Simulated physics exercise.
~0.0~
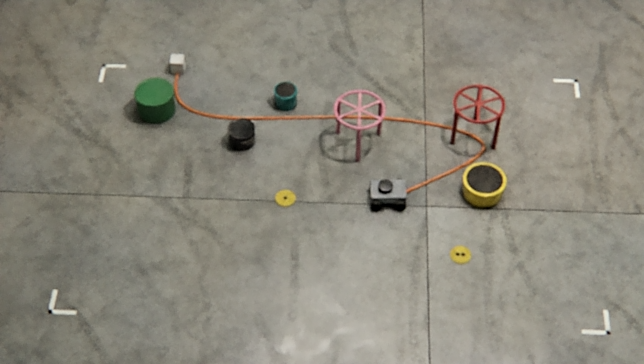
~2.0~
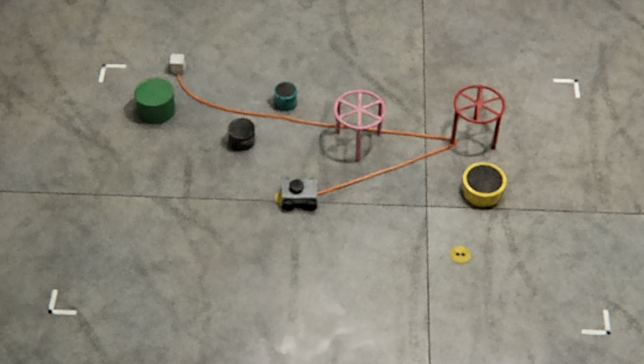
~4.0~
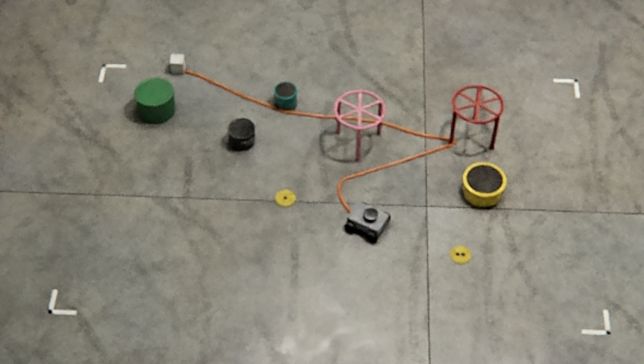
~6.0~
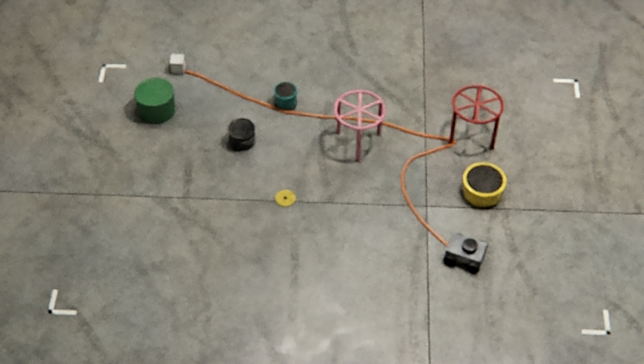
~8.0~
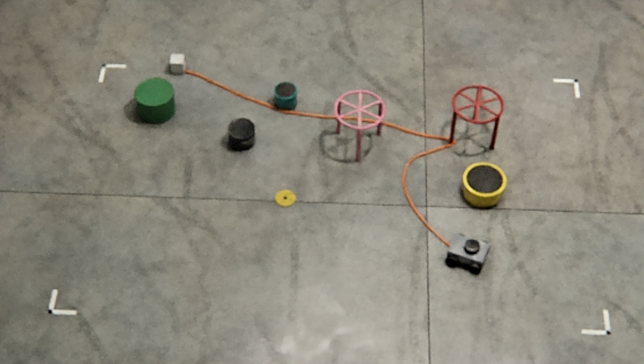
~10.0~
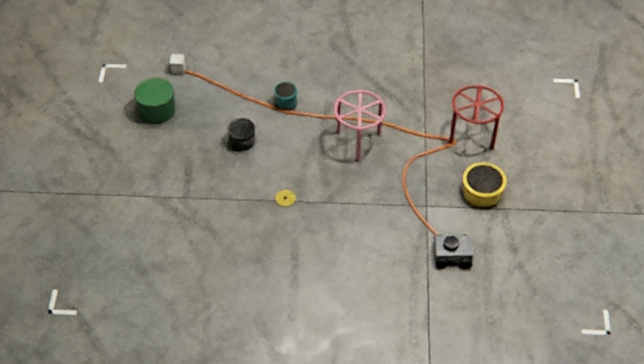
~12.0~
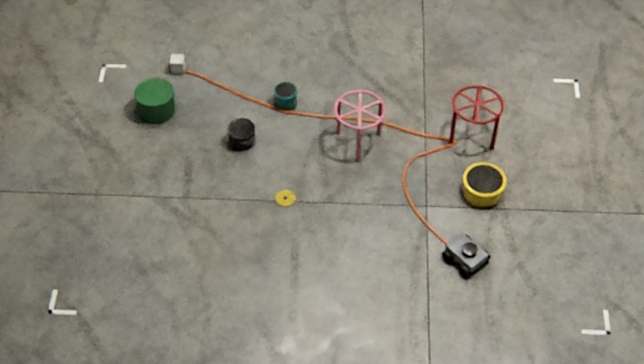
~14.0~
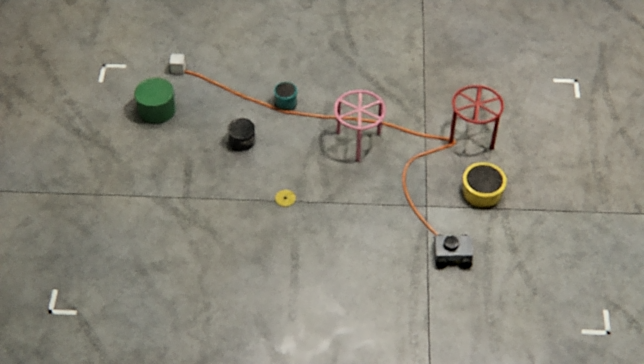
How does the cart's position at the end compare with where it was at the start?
It starts just left of the yellow pot and ends lower and farther right, over the yellow mark below that pot.
